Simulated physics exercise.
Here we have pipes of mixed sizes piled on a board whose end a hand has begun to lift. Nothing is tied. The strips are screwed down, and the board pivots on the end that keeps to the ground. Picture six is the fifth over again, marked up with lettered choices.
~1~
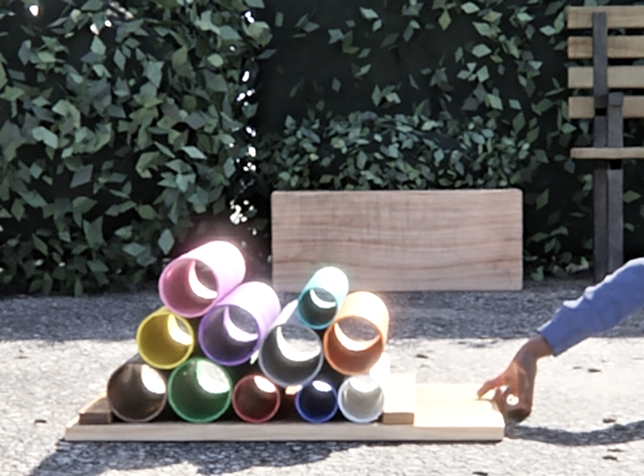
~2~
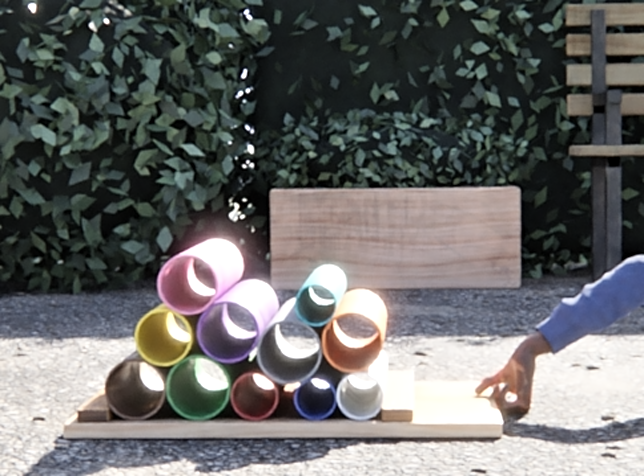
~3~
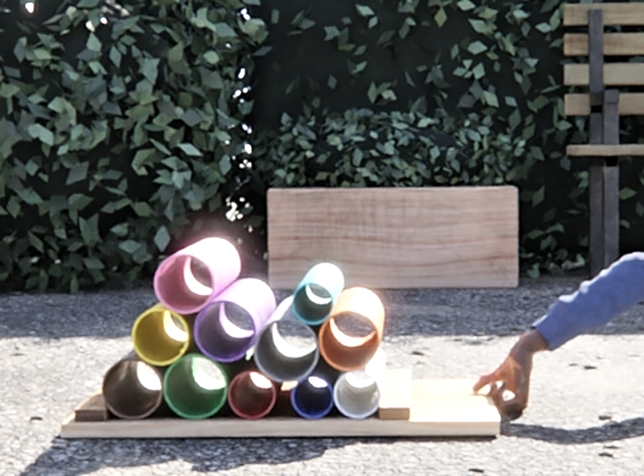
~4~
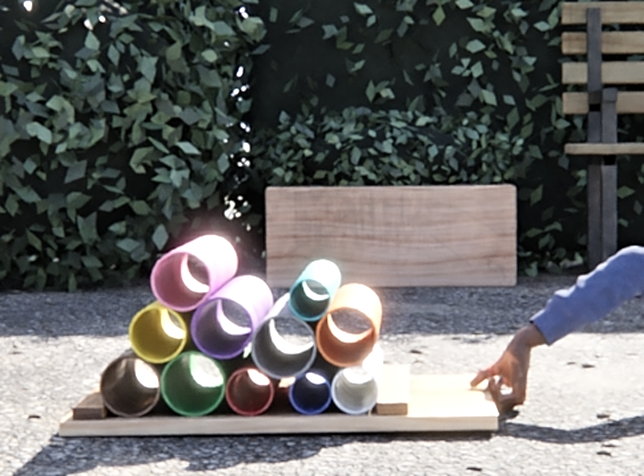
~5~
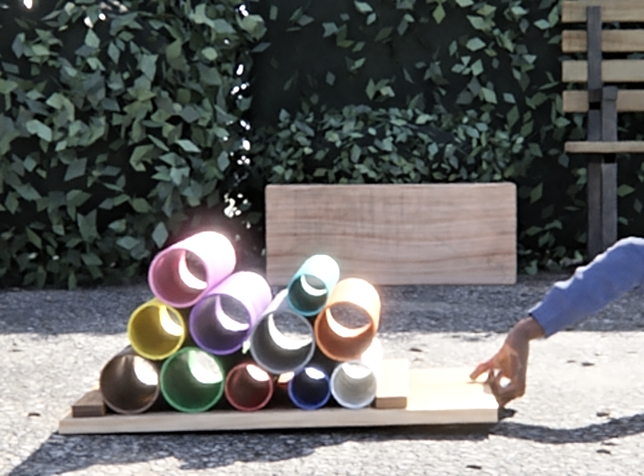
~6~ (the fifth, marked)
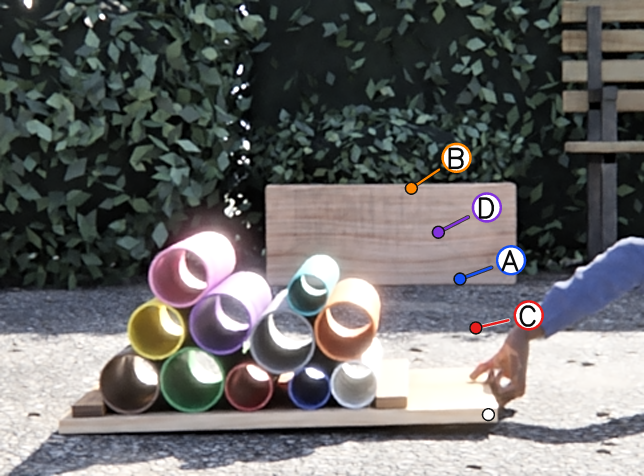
On sunlit paving before a leafy hedge, a hand slightly raising the right end of a board stacked with colourful pipes.
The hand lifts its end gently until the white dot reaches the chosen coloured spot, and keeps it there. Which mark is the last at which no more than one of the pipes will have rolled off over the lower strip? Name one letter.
It can be raised to A.
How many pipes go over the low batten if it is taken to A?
At A the number is none.
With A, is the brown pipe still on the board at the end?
The brown pipe: Yes.
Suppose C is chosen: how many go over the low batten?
With C, none.
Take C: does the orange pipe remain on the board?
Yes, with C.
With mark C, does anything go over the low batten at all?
At C: No.
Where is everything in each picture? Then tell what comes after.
In the first frame, white pipe (362, 398); grey pipe (291, 354); yellow pipe (165, 340).
In the second frame, yellow pipe (163, 337); orange pipe (352, 342).
In the third frame, board (289, 401); white pipe (358, 394); orange pipe (350, 340); brown pipe (133, 389).
In the fourth frame, board (287, 398); brown pipe (130, 387); green pipe (193, 384).
In the fifth frame, board (286, 393); brown pipe (129, 383); green pipe (193, 380).
On the marked copy, A at (460, 279); B at (411, 188); C at (476, 328); D at (438, 232); the white dot at (489, 414).
With A. Early on, board at 14°.
Further on, board at 20°.
At the end, board at 20°, none over the low batten.
As for the rest, B nine over the low batten; C none over the low batten; D five over the low batten.
